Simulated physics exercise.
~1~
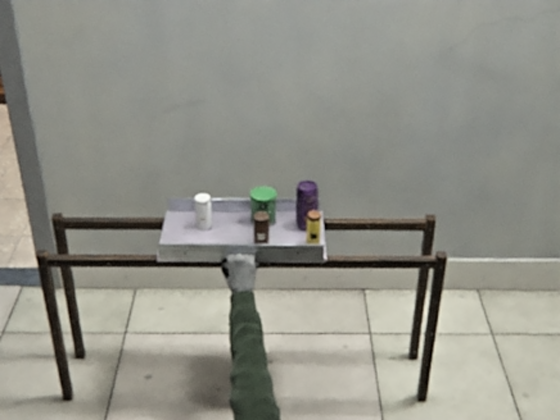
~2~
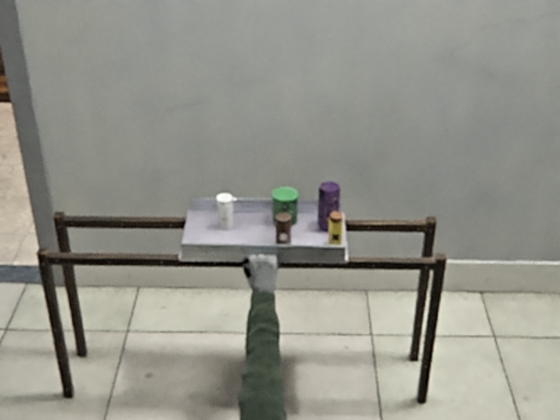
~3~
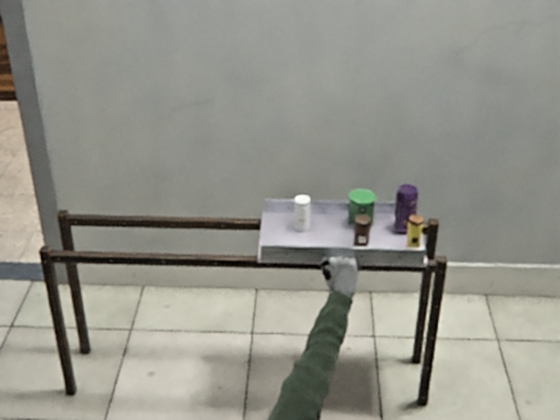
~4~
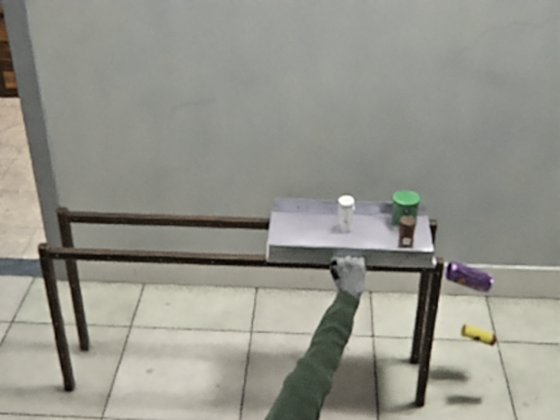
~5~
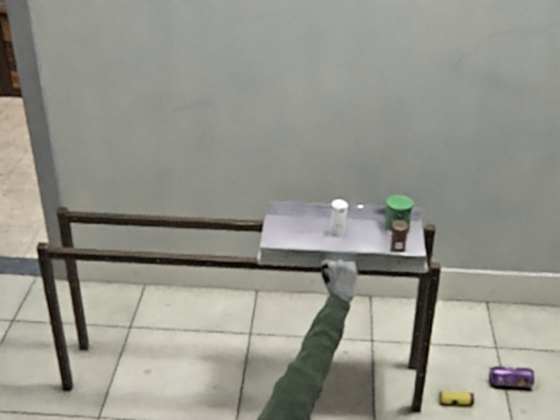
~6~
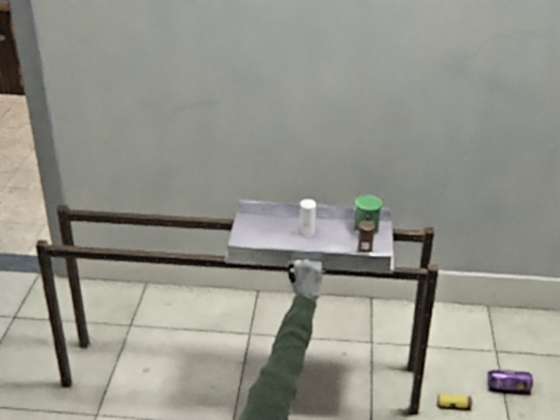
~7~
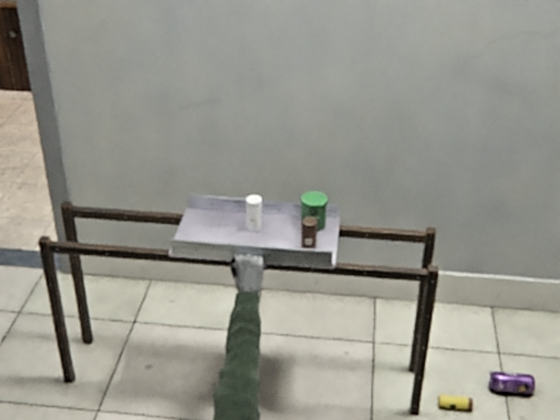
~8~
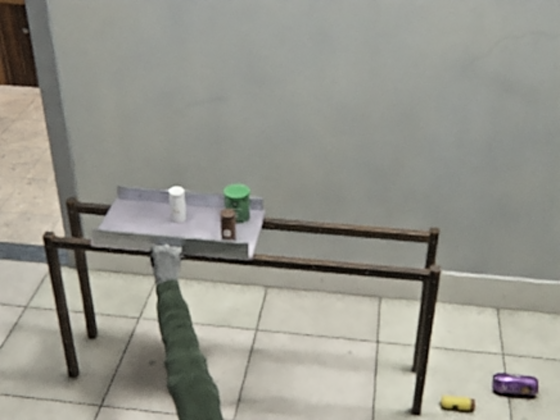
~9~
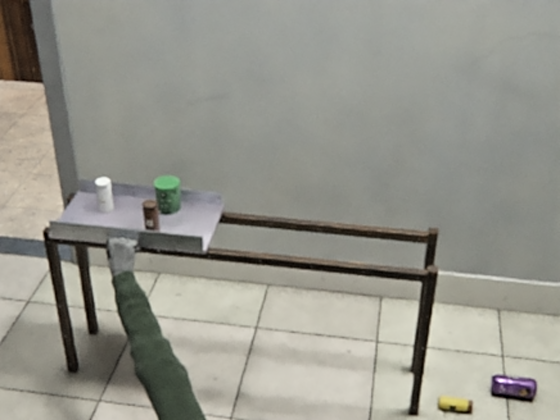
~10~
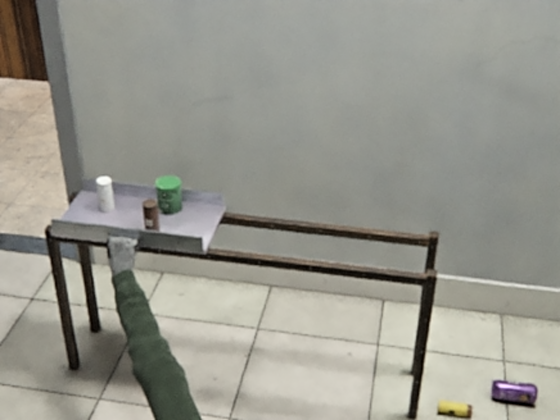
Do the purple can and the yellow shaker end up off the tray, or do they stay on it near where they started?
Both end up off the tray. They go over its right end when it reaches the right side of the rack, and they finish lying on the floor.
